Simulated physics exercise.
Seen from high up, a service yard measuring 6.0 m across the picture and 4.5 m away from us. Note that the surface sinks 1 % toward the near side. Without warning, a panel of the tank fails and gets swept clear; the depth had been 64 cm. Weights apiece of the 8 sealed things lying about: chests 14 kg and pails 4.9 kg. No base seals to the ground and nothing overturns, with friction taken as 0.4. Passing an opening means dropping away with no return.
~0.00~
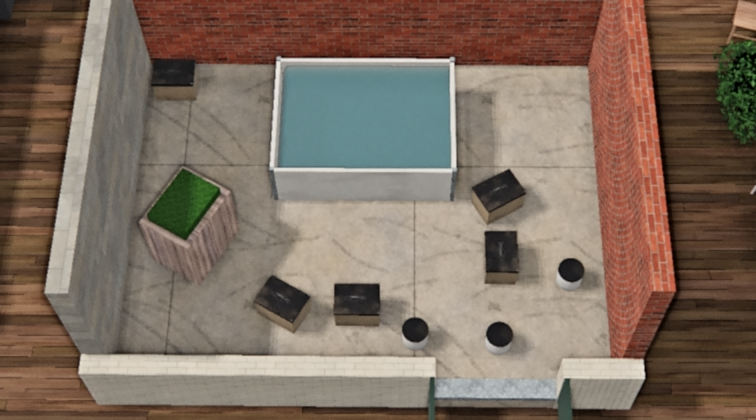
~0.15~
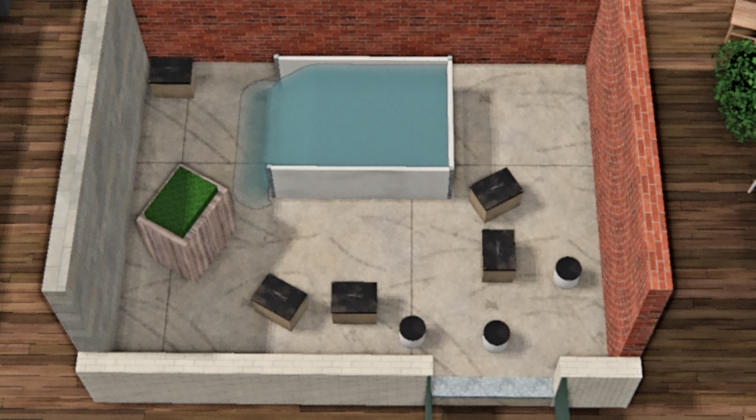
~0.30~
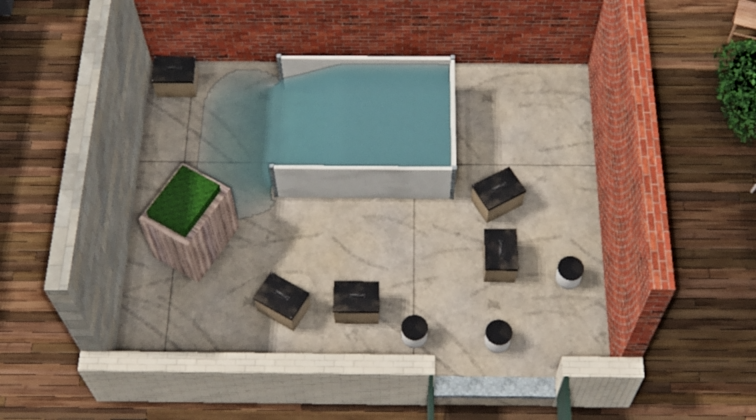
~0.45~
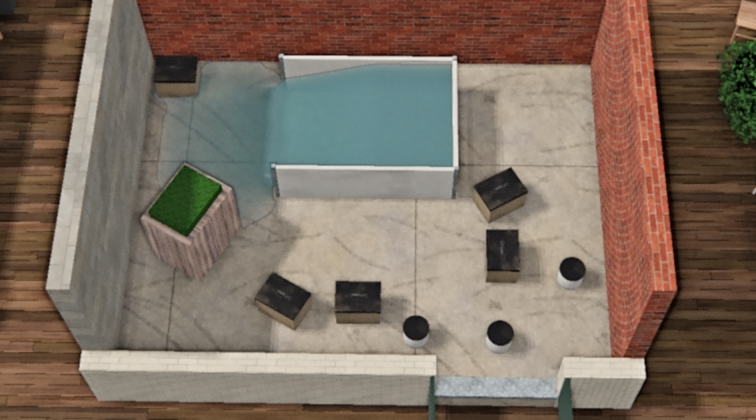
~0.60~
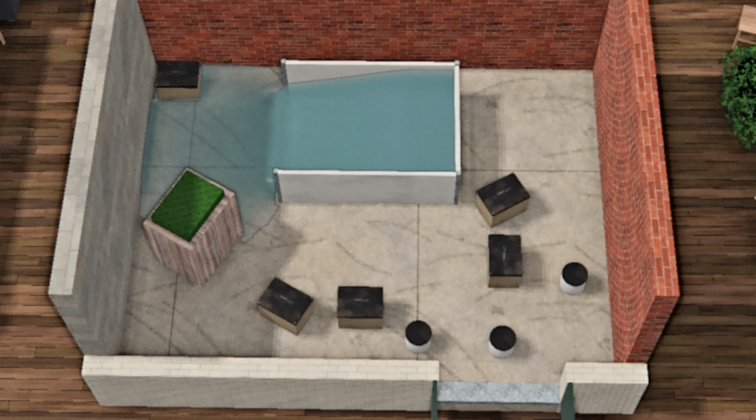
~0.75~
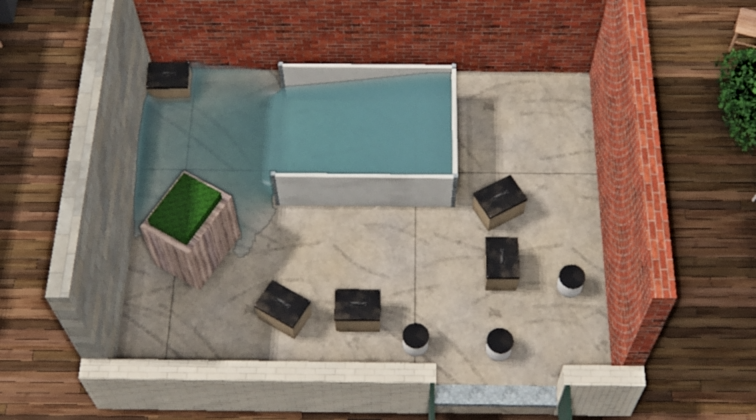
Teal water slips out through the open left side of a raised, white-walled tank and spreads in a thin sheet over the upper left of a walled concrete yard, seen from high above. Red brick walls stand behind and right, pale walls left and in front, around dark-topped chests, pale pails and a wooden planter of green. The water reaches the left wall, nudging the far-left chest slightly, while the view wavers faintly.
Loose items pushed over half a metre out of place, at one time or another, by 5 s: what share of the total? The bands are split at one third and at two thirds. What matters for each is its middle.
It reaches a third but not two thirds.
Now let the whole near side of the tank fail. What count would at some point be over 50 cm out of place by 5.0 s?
Then it comes to 7 of them.
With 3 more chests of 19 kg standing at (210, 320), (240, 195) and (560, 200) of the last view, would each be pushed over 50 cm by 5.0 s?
The first comes out within the limit, the second beyond the limit, the third within the limit.
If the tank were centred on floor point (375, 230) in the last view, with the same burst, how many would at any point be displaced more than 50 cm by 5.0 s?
Then 4 of them would.
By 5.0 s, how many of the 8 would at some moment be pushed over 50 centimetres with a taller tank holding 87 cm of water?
Count: 6.
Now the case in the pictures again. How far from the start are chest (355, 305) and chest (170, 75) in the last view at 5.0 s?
The first ends 150 centimetres from its start and the second 140 centimetres.
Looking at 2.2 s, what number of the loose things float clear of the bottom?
At that instant the tally stands at 1.
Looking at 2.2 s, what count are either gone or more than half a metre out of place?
The answer is 0.
After 1.1 s 0 of 8 are over 50 cm from their spots; 1 afloat.
After 2.2 s 0 of 8 are over 50 cm from their spots; 1 afloat.
After 3.5 s 1 of 8 are over 50 cm from their spots; 2 afloat.
After 5.0 s 4 of 8 are over 50 cm from their spots, and 4 have been at some point; 3 afloat.
